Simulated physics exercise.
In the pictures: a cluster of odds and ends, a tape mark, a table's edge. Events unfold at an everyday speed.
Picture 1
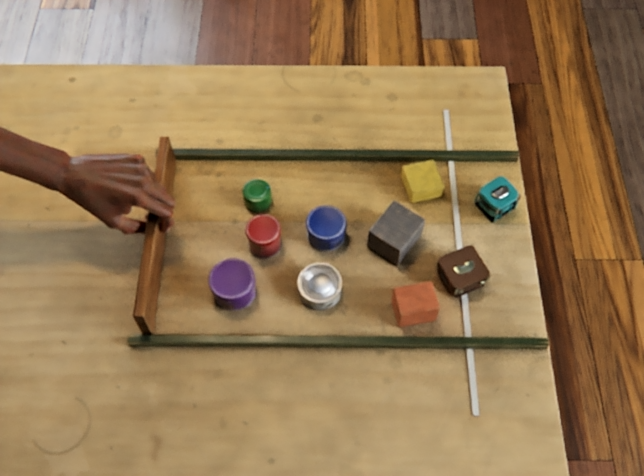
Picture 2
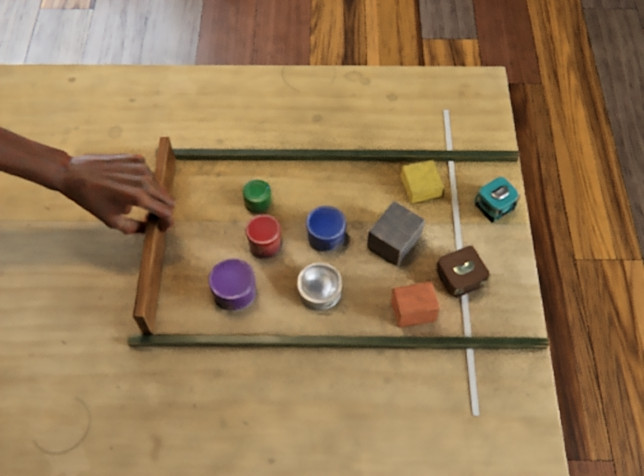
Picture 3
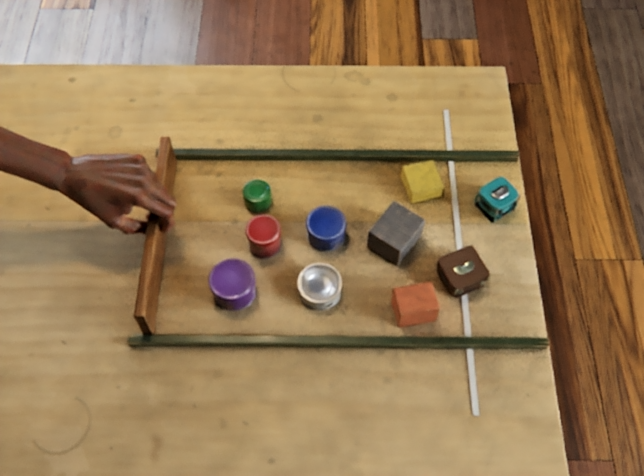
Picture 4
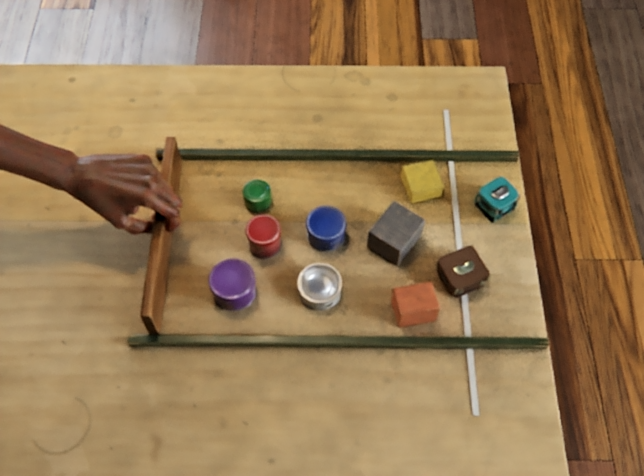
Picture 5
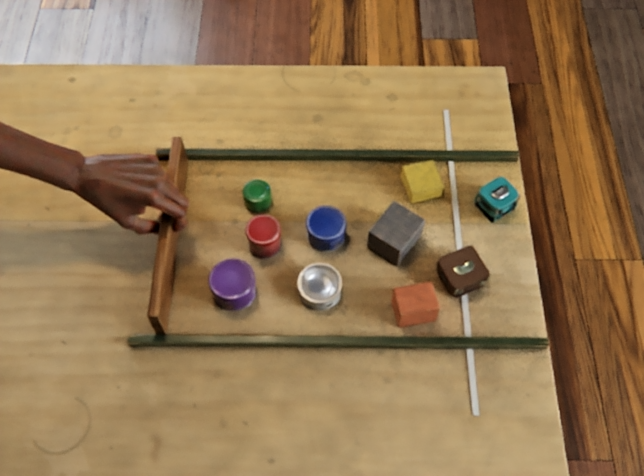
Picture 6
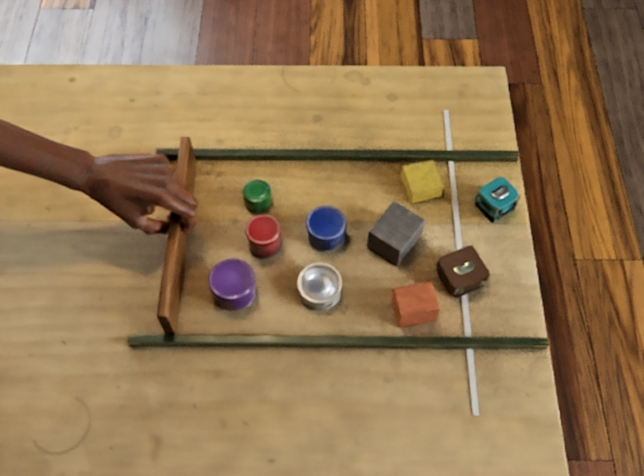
A hand reaches in from the left, gripping an upright brown board on a pale wooden table above a plank floor, seen from a fixed, high view. Between two dark green rails sit green, red, blue, purple and silver round containers, then yellow, grey and orange blocks, with brown and turquoise cases near a pale strip at right. After staying still, the hand slides the board slightly rightward, touching nothing else.
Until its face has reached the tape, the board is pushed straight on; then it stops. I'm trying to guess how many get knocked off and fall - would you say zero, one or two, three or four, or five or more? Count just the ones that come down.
The way I see it, one or two of them end up off the end.
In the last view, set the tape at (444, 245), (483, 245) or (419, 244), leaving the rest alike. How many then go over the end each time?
The three tries give 1, 4 and 0.
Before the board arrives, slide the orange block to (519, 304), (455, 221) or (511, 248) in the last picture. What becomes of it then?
Order of tries: Off, on, off.
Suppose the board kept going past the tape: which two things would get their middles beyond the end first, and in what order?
Brown case and then turquoise case.
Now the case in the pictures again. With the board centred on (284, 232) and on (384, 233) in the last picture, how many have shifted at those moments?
At the first spot the count is 5, and at the second it is 9.
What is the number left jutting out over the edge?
The number overhanging is 3.
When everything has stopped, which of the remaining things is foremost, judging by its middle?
The turquoise case is foremost.
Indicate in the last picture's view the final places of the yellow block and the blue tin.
I'd put one close to (494, 175) and the other close to (497, 207).
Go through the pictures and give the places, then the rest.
Turquoise case (497, 199); brown case (462, 272); yellow block (422, 181); board (156, 231); tape (459, 245), in the first picture.
Brown case (462, 273); grey block (396, 233), in the second picture.
Yellow block (422, 182); blue tin (326, 229), in the third picture.
Turquoise case (497, 199); purple tin (233, 285), in the fourth picture.
Brown case (462, 273); red pot (264, 237), in the fifth picture.
Turquoise case (497, 199); brown case (462, 273); yellow block (422, 182); board (178, 231); tape (459, 245), in the sixth picture.
Soon after, none off yet; turquoise case at rest near (497, 199); brown case at rest near (462, 273); yellow block at rest near (422, 182).
At rest, the number that fall off is one or two; fallen, brown case.
